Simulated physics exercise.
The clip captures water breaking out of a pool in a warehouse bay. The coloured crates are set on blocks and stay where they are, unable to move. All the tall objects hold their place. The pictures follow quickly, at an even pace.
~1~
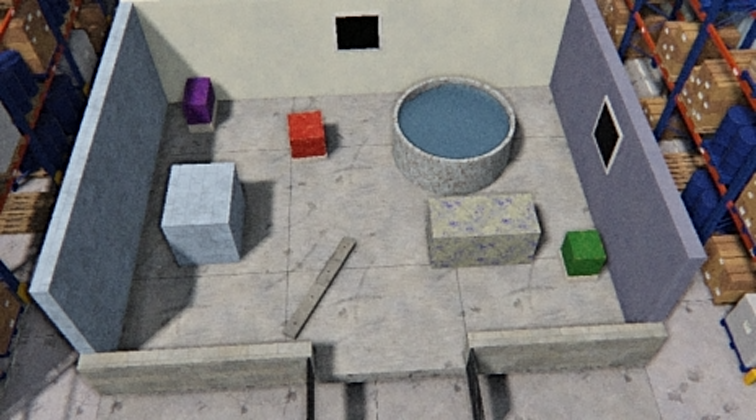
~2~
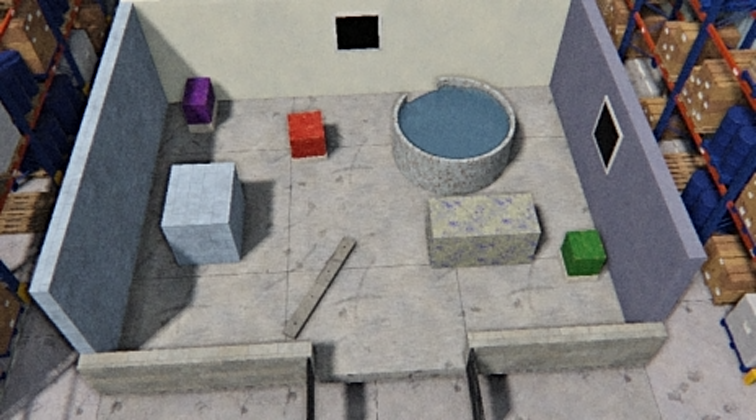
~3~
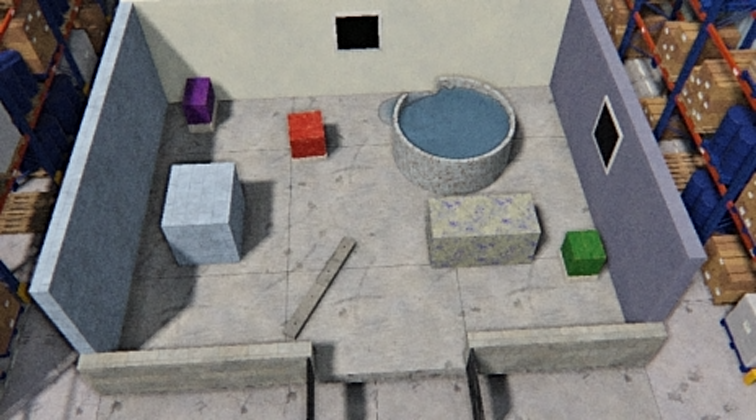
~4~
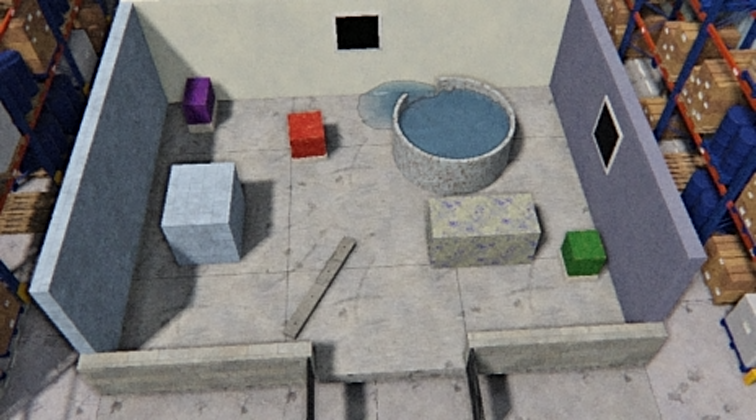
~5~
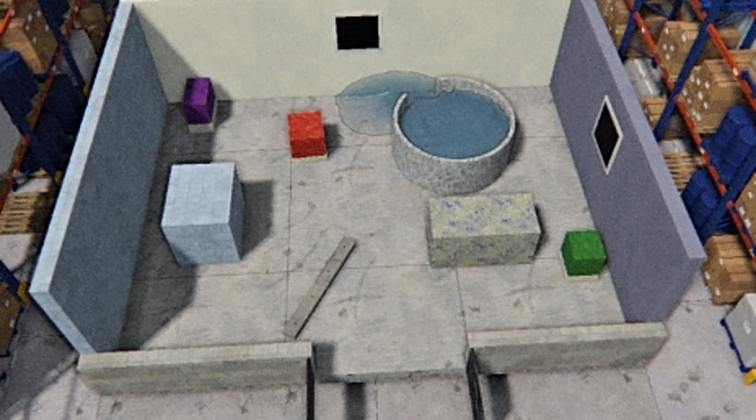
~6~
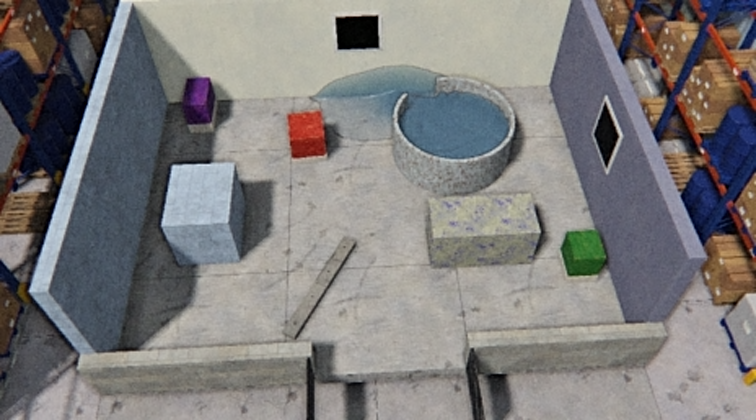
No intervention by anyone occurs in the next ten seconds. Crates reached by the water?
Green crate not reached, red crate reached, purple crate reached.
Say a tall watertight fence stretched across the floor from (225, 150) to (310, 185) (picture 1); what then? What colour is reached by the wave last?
The green one.
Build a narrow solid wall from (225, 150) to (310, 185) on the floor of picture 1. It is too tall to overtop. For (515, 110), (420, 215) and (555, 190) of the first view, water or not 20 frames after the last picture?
Taking the three spots in order: Soaked, spared, soaked.
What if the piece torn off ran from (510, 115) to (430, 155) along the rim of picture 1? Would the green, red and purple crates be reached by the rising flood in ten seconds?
Result: Green crate is swamped; red crate is not reached; purple crate is not reached.
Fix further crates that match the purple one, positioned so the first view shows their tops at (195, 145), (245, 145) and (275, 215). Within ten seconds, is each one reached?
Result, in sequence: Is inundated, is missed, is missed.
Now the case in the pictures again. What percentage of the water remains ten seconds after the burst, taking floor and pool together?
I'd put it at about 98 per cent.
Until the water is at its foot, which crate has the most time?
Last is the green one.
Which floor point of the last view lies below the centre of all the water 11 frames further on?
Somewhere near (405, 136).
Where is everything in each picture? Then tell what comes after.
In the first frame, the round tank at (454, 120) is whole and still.
In the second frame, water pours out on the round tank's far side and has run to a hidden place.
In the third frame, the front is at (385, 105), out from the gap on the round tank's far side.
In the fourth frame, the front is at (365, 95), out from the gap on the round tank's far side.
In the fifth frame, the front is at (338, 96), out from the gap on the round tank's far side.
In the sixth frame, water pours out on the round tank's far side and has run to (314, 97).
A moment on, water covers 20 % of the floor; the green crate not reached, the red crate water round its plinth, the purple crate water round its plinth.
Next, water covers 30 % of the floor; the green crate not reached, the red crate water round its plinth, the purple crate water round its plinth.
Then, water covers 45 % of the floor; the green crate water round its plinth, the red crate water round its plinth, the purple crate water round its plinth.
Later, water covers 75 % of the floor; the green crate water round its plinth, the red crate water round its plinth, the purple crate water round its plinth.
In the end, water covers 100 % of the floor; the green crate stayed above the water, the red crate was topped, the purple crate was topped.
